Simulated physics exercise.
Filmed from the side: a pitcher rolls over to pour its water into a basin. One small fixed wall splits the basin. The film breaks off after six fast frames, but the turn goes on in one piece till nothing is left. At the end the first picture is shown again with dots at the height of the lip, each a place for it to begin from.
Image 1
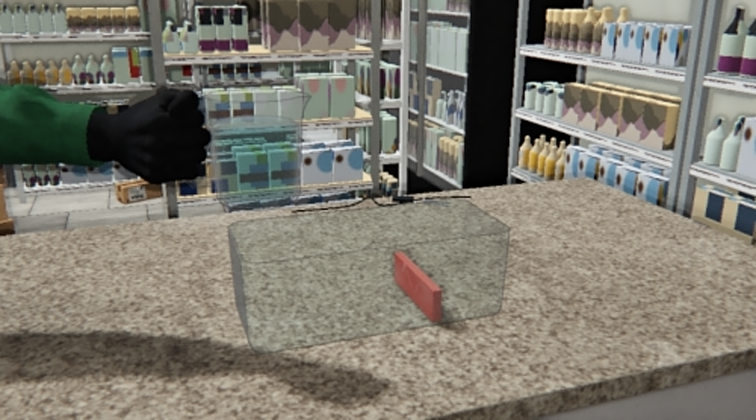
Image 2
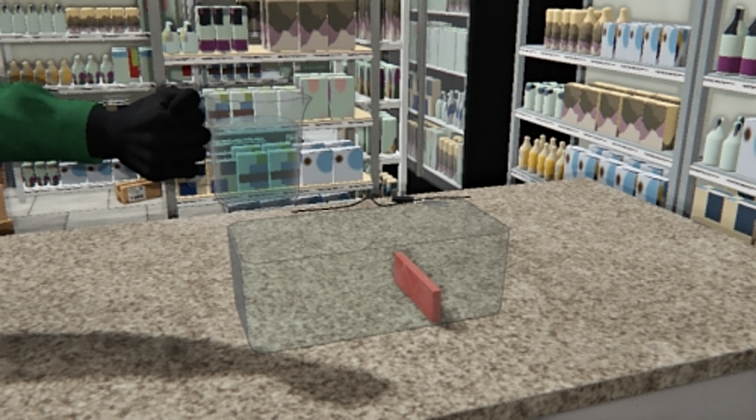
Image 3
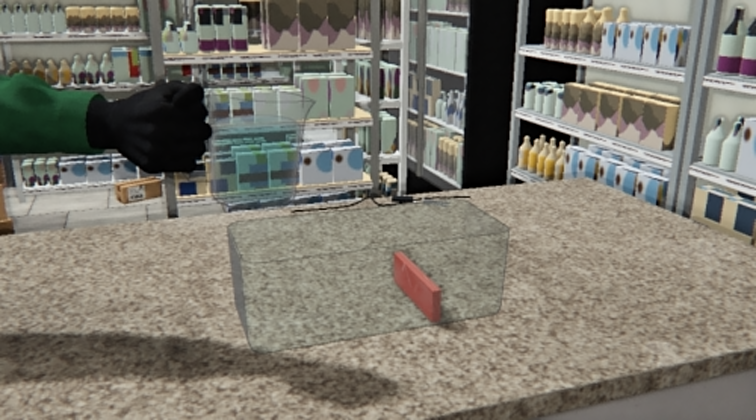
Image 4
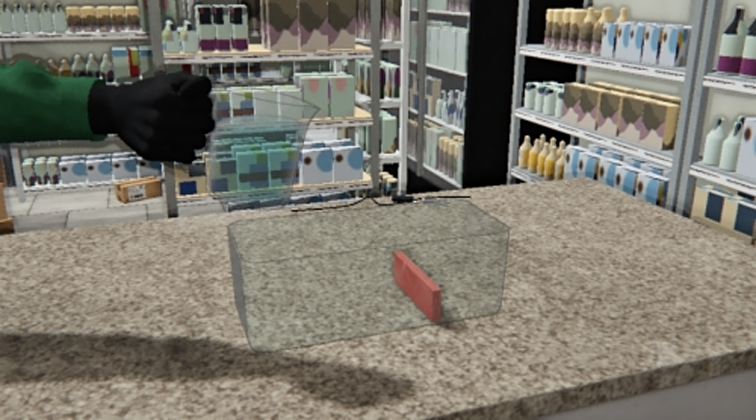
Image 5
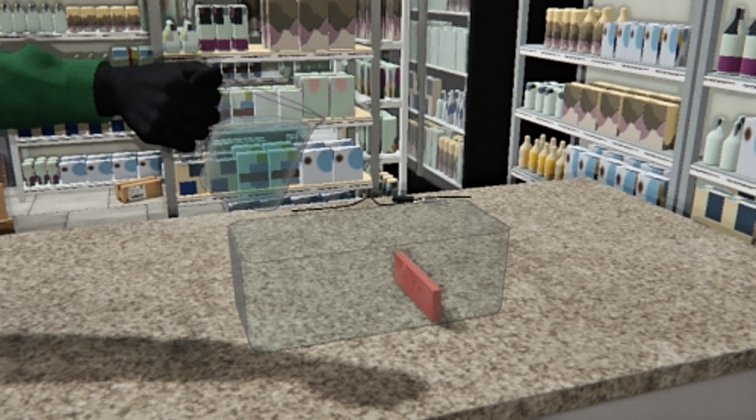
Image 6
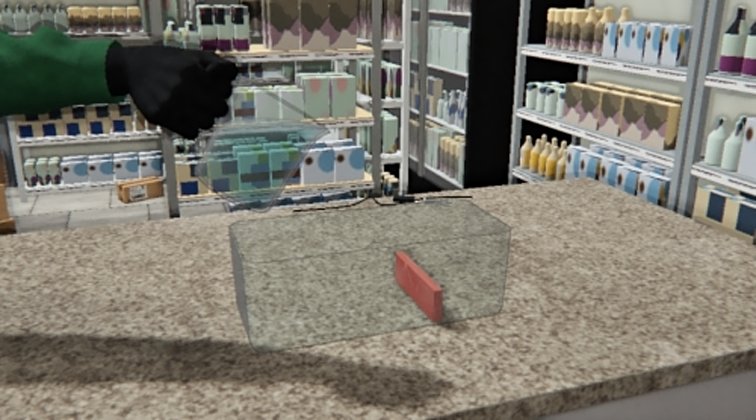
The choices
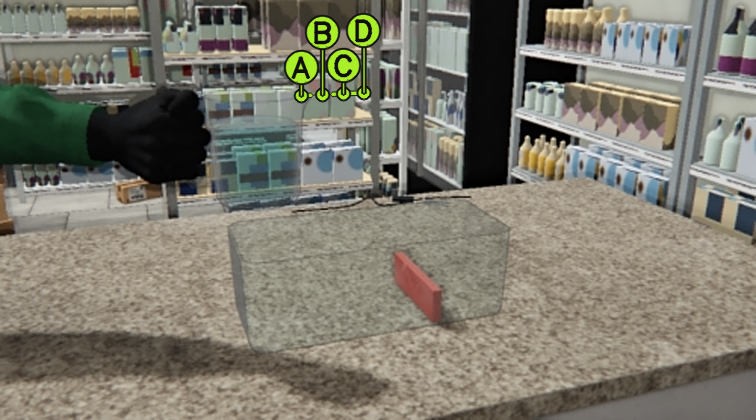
In a shop with shelves of bottles and boxes behind, a speckled stone counter is seen from the side by a still camera. A clear, box-shaped basin with a small red slab inside sits on the counter, and a black-gloved hand in a green sleeve is at left beside a see-through pitcher. The pitcher begins upright, then tilts steadily rightward as the hand shifts slightly.
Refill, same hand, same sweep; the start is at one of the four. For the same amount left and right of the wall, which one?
Place D does it best.
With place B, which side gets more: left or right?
The left one.
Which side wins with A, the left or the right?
More ends on the left.
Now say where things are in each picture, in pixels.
Upright, lip at (309, 95); basin from (249, 352) to (500, 310); top of the wall at (417, 270); nothing has left yet.
Upright, lip at (310, 96); nothing has left yet.
Tipped about 6°, lip at (314, 100); nothing has left yet.
Tipped about 13°, lip at (319, 107); nothing has left yet.
Tipped about 22°, lip at (324, 118); nothing has left yet.
Tipped about 33°, lip at (328, 131); nothing has left yet.
On the marked copy, A at (301, 95); B at (322, 94); C at (343, 93); D at (363, 92).
For place A, about 95 % ends left of the wall and 4 % right of it.
For place B, about 93 % ends left of the wall and 5 % right of it.
For place C, about 95 % ends left of the wall and 4 % right of it.
For place D, about 52 % ends left of the wall and 47 % right of it.
